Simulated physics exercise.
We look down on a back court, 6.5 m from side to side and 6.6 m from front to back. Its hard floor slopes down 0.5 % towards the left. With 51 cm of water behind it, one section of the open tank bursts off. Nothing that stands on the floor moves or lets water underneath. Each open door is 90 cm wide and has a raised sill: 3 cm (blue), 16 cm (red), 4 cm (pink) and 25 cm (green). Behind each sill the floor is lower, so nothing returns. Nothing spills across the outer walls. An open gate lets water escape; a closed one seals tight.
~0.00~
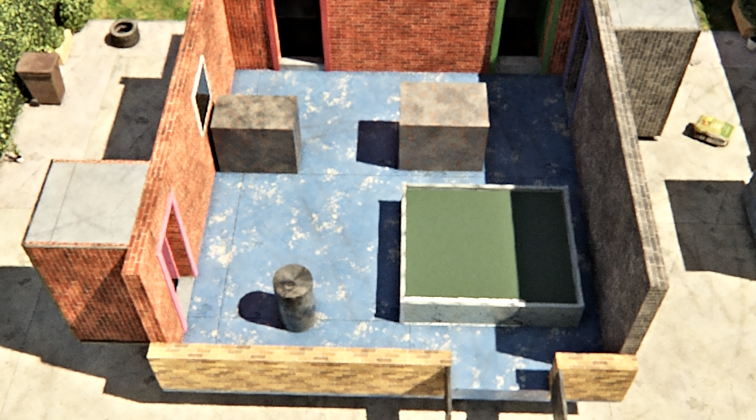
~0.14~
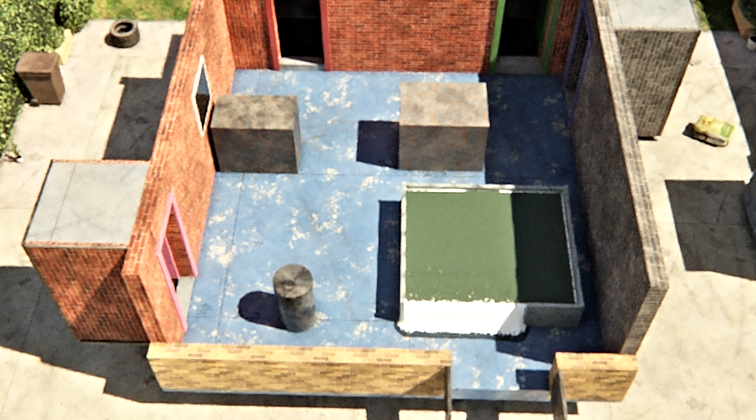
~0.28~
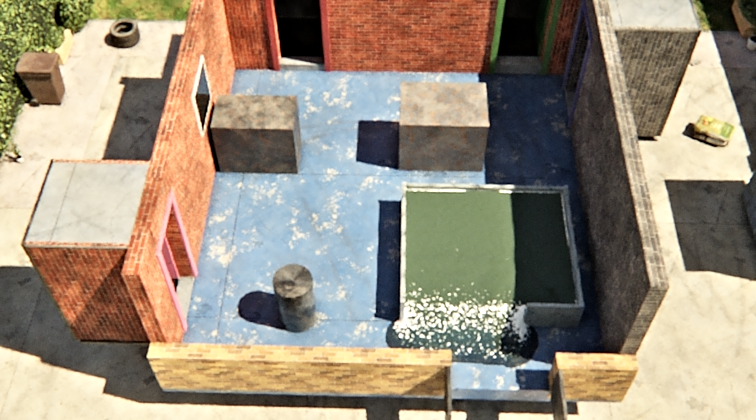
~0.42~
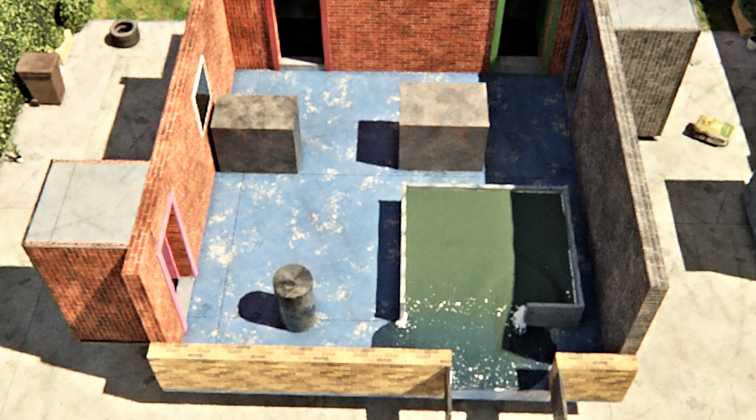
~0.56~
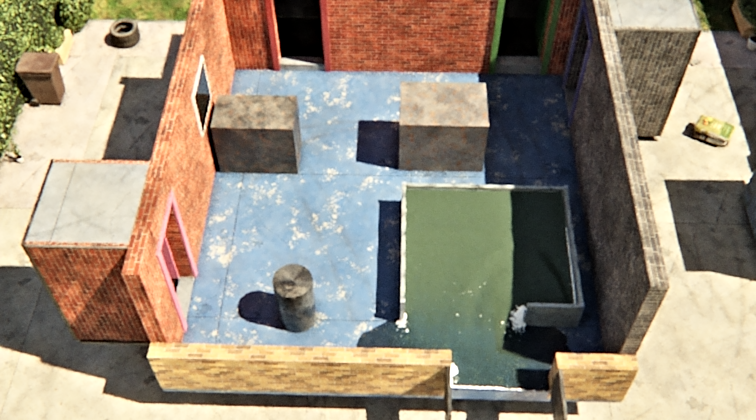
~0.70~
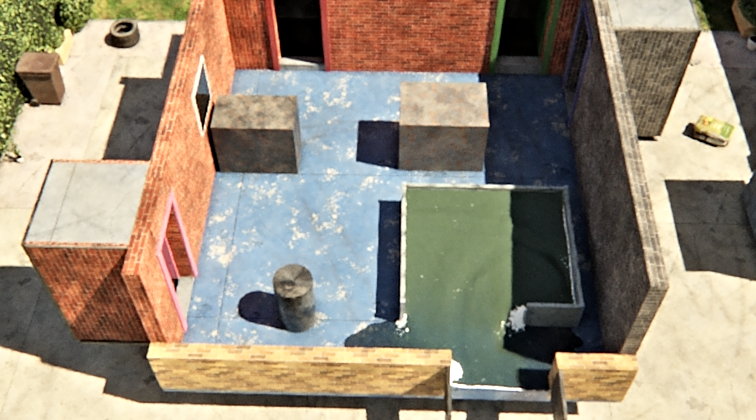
An open tank of green water losing part of its near side, with water pouring out across the blue floor towards the low front wall.
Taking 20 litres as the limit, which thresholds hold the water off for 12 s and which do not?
The water let in: At the blue door it keeps below the limit; at the red door it stays under the limit; at the pink door it passes the limit; at the green door it stays under the limit.
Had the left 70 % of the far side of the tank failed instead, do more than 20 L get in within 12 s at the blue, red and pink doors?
Against that limit: Blue above, red below, pink past it.
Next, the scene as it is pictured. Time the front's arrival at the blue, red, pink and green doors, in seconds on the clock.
Blue not within the 12 s, red 7.5 s, pink 2.2 s, green not in the 12 s.
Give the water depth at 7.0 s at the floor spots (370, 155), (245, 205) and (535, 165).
In that order: 3, 8 and 0 cm.
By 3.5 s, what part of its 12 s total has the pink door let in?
Some 30 per cent by then.
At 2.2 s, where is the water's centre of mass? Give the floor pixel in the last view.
At about (450, 291).
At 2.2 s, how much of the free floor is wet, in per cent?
Near 20 per cent is wet.
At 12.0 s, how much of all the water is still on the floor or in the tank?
Roughly 44 in a hundred.
After 1.4 s water covers 10 % of the floor and is deepest (40 cm) near (428, 373); blue door not reached, red door not reached, pink door not reached, green door not reached.
After 2.2 s water covers 20 % of the floor and is deepest (36 cm) near (428, 373); blue door not reached, red door not reached, pink door 3 cm at the sill, 0 L in, green door not reached.
After 3.5 s water covers 30 % of the floor and is deepest (31 cm) near (190, 367); blue door not reached, red door not reached, pink door 12 cm at the sill, 37 L in, green door not reached.
After 7.0 s water covers 55 % of the floor and is deepest (12 cm) near (178, 367); blue door not reached, red door not reached, pink door 8 cm at the sill, 98 L in, green door not reached.
After 12.0 s water covers 85 % of the floor and is deepest (8 cm) near (178, 367); blue door not reached, red door 3 cm at the sill, 0 L in, pink door 5 cm at the sill, 122 L in, green door not reached.
